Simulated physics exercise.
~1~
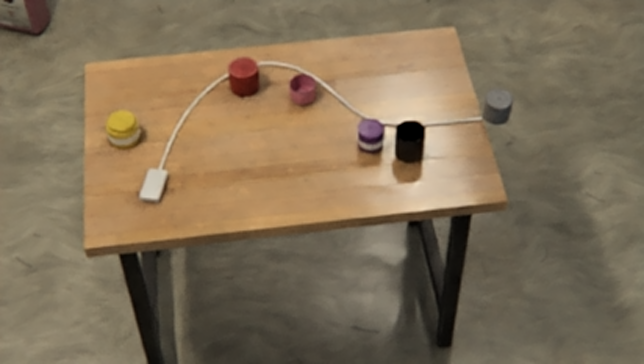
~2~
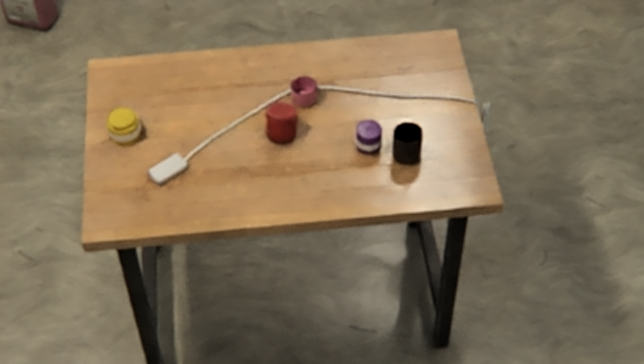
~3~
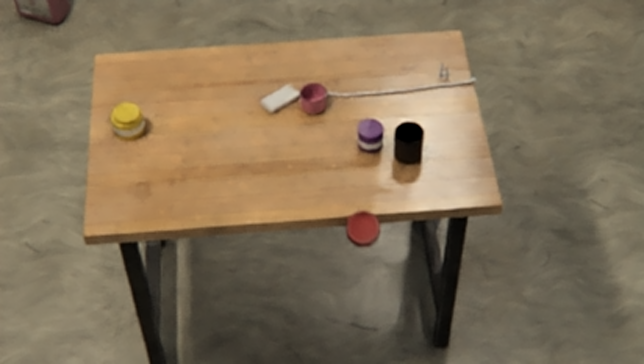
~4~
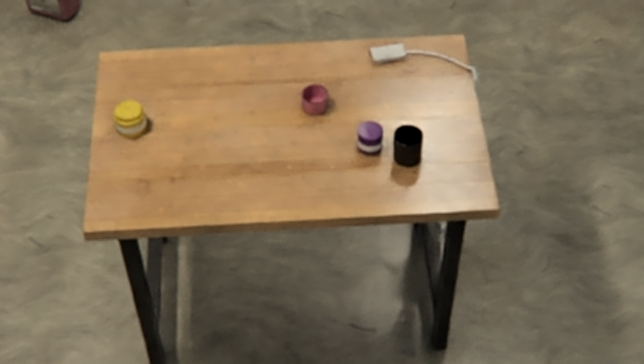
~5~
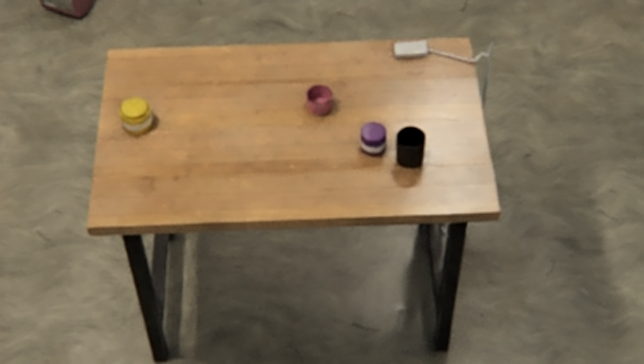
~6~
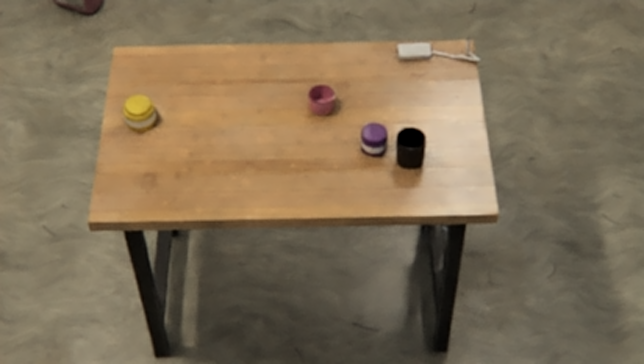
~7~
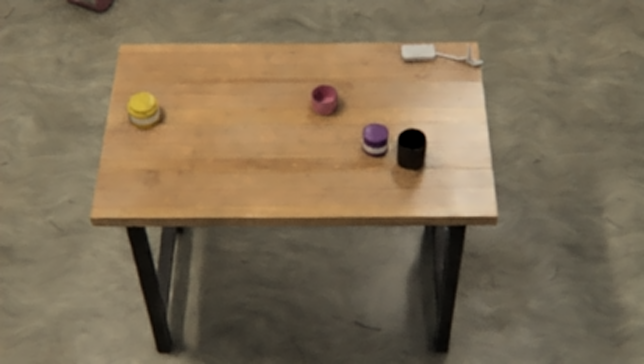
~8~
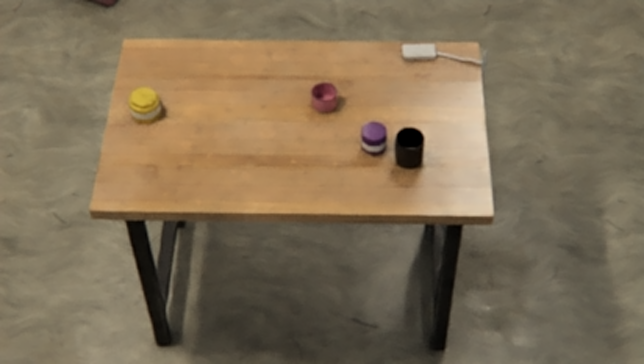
The clip shows a white cable dragging a white phone-like object across a wooden table to the far right corner, as a grey object and then a red tub leave the tabletop, while the yellow jar, pink mug, purple canister and black cup remain on it.
